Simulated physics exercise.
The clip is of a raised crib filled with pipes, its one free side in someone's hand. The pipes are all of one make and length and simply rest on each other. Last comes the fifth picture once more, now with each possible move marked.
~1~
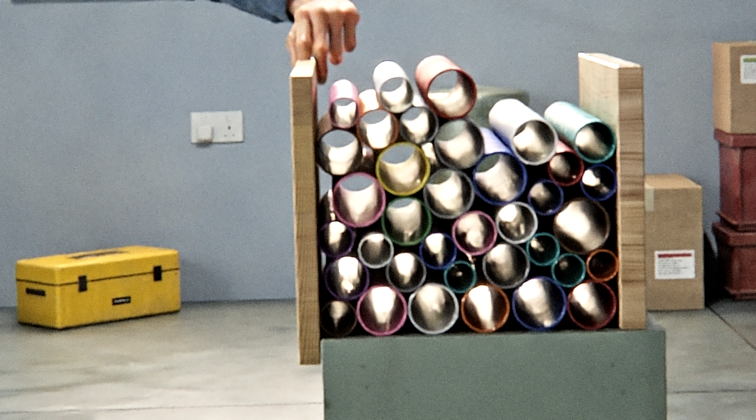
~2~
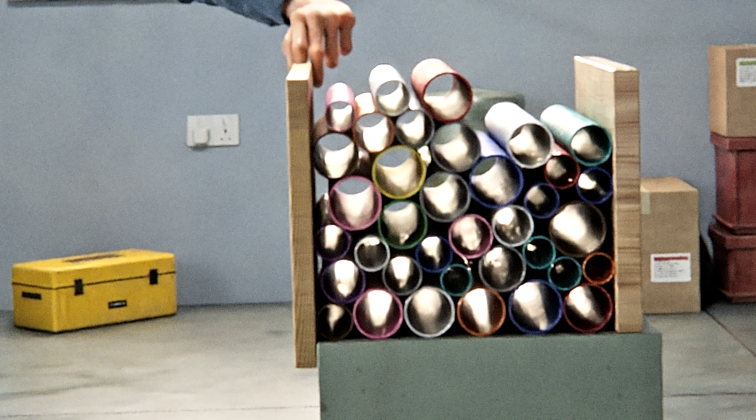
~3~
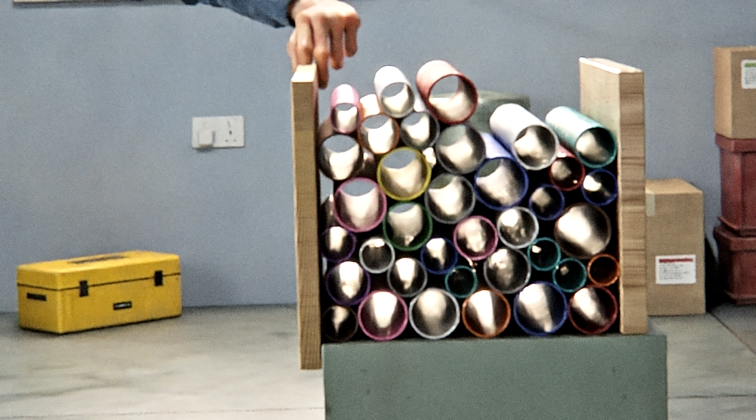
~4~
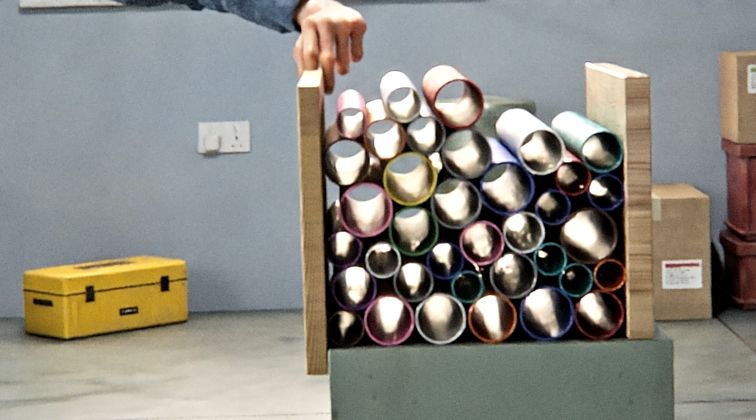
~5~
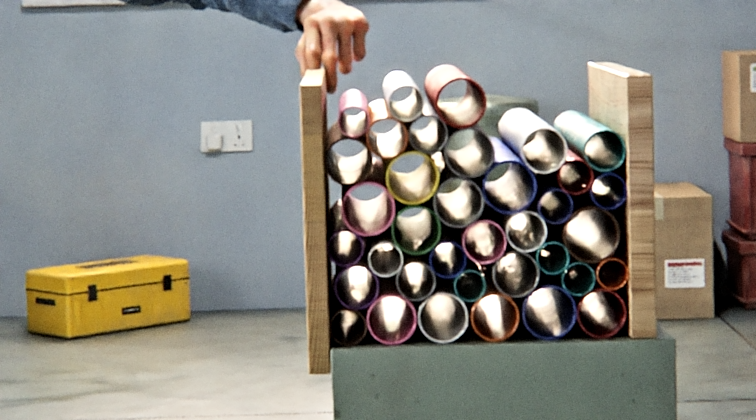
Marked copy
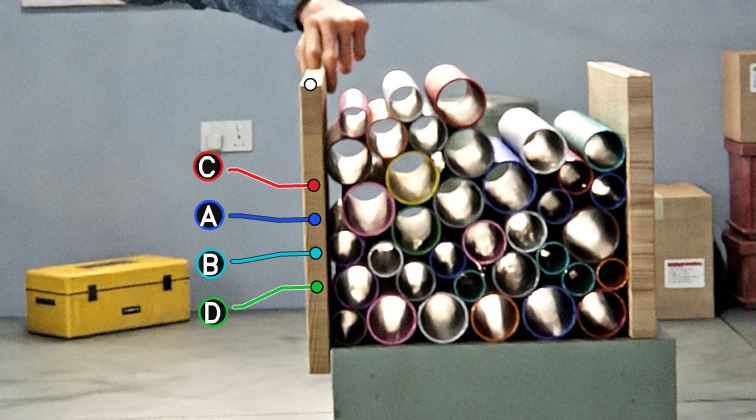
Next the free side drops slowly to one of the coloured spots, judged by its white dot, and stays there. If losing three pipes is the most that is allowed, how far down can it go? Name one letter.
The lowest mark that will do is C.
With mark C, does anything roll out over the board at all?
No, at C.
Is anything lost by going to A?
Yes.
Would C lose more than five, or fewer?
It loses fewer than five.
On the marked copy, A at (315, 219); B at (316, 253); C at (314, 186); D at (317, 287); the white dot at (310, 85).
With C. Early on, top of the board (324, 136).
Further on, top of the board (325, 184).
At the end, top of the board (325, 184), none out over the board.
As for the rest, A four out over the board; B four out over the board; D more than three out over the board.
